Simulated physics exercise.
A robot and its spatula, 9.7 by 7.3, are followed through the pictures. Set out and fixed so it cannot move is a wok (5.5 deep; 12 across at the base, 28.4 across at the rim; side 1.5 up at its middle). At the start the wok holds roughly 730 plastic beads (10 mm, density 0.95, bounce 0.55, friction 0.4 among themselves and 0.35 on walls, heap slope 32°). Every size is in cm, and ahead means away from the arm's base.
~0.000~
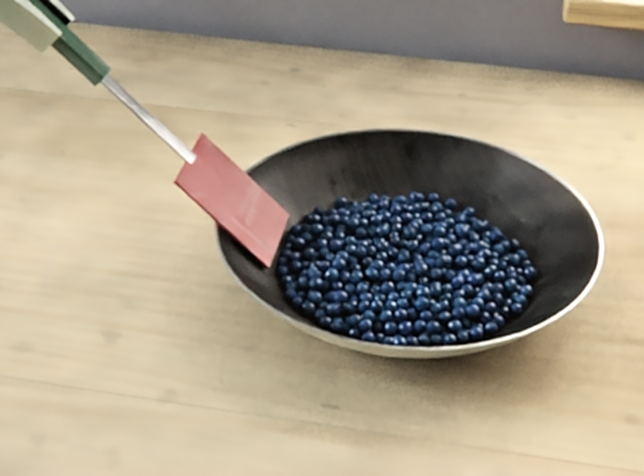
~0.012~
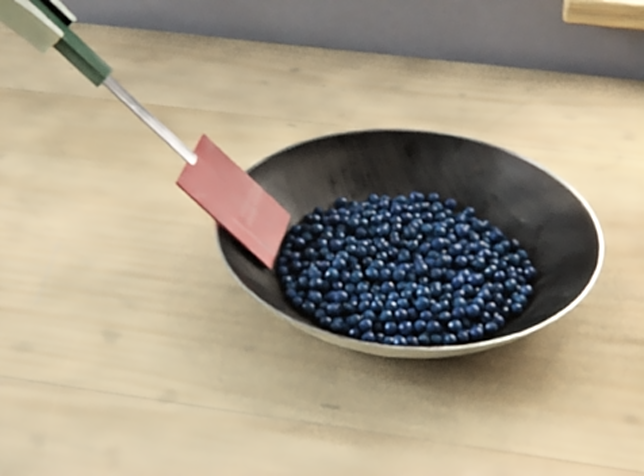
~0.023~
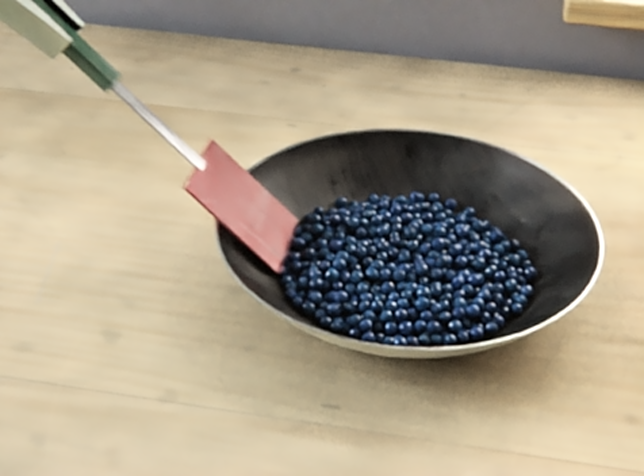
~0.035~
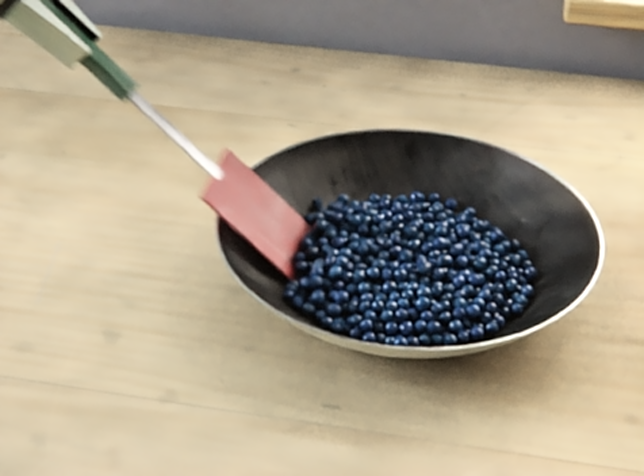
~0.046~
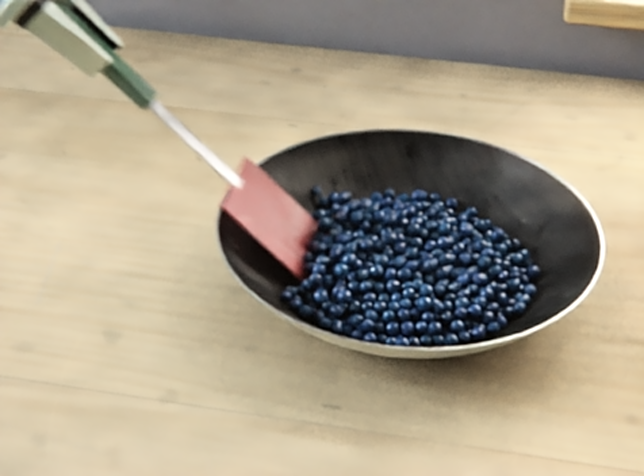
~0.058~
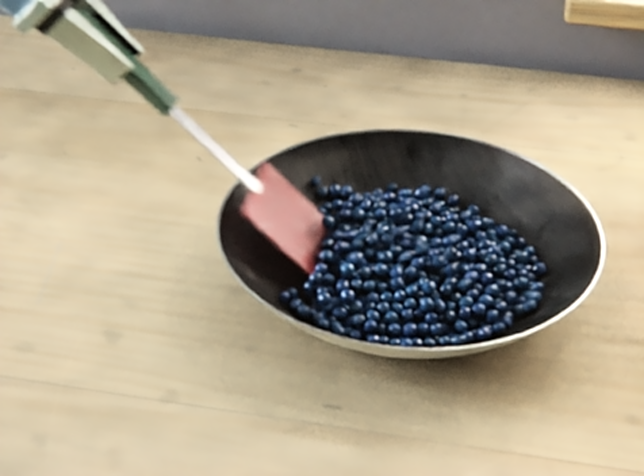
The video shows a robot arm holding a red spatula at the left side of a dark wok of small blue beads; the blade slides gradually rightward and slightly down into the beads, pushing them slightly to the right.
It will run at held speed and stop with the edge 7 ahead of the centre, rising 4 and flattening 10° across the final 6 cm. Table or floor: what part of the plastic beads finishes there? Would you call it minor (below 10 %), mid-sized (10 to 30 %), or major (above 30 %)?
I would call it mid-sized.
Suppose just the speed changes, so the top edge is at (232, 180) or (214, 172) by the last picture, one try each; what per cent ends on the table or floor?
Around 10 per cent, then around 0 per cent.
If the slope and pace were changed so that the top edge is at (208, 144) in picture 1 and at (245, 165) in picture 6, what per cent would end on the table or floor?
0 %.
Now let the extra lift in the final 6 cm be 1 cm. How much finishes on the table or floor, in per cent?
Result: Approx. 5 %.
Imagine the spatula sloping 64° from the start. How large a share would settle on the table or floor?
20 %.
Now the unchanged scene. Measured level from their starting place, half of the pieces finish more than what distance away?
Roughly 3 cm.
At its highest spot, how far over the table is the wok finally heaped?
Close to 5.5 centimetres high.
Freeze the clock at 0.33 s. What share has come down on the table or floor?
Some 5 per cent of the load.
After 0.09 s, sloping 44°, highest piece 6 above the table; 731 in the wok.
After 0.12 s, sloping 41°, highest piece 7 above the table; 731 in the wok.
After 0.33 s, sloping 34°, highest piece 10 above the table; 620 in the wok, 36 on the table or floor, 75 on the blade or in flight.
After 1.38 s, sloping 34°, highest piece 5 above the table; 618 in the wok, 113 on the table or floor.
At rest, 618 in the wok, 113 on the table or floor. That is 15 % on the table or floor.
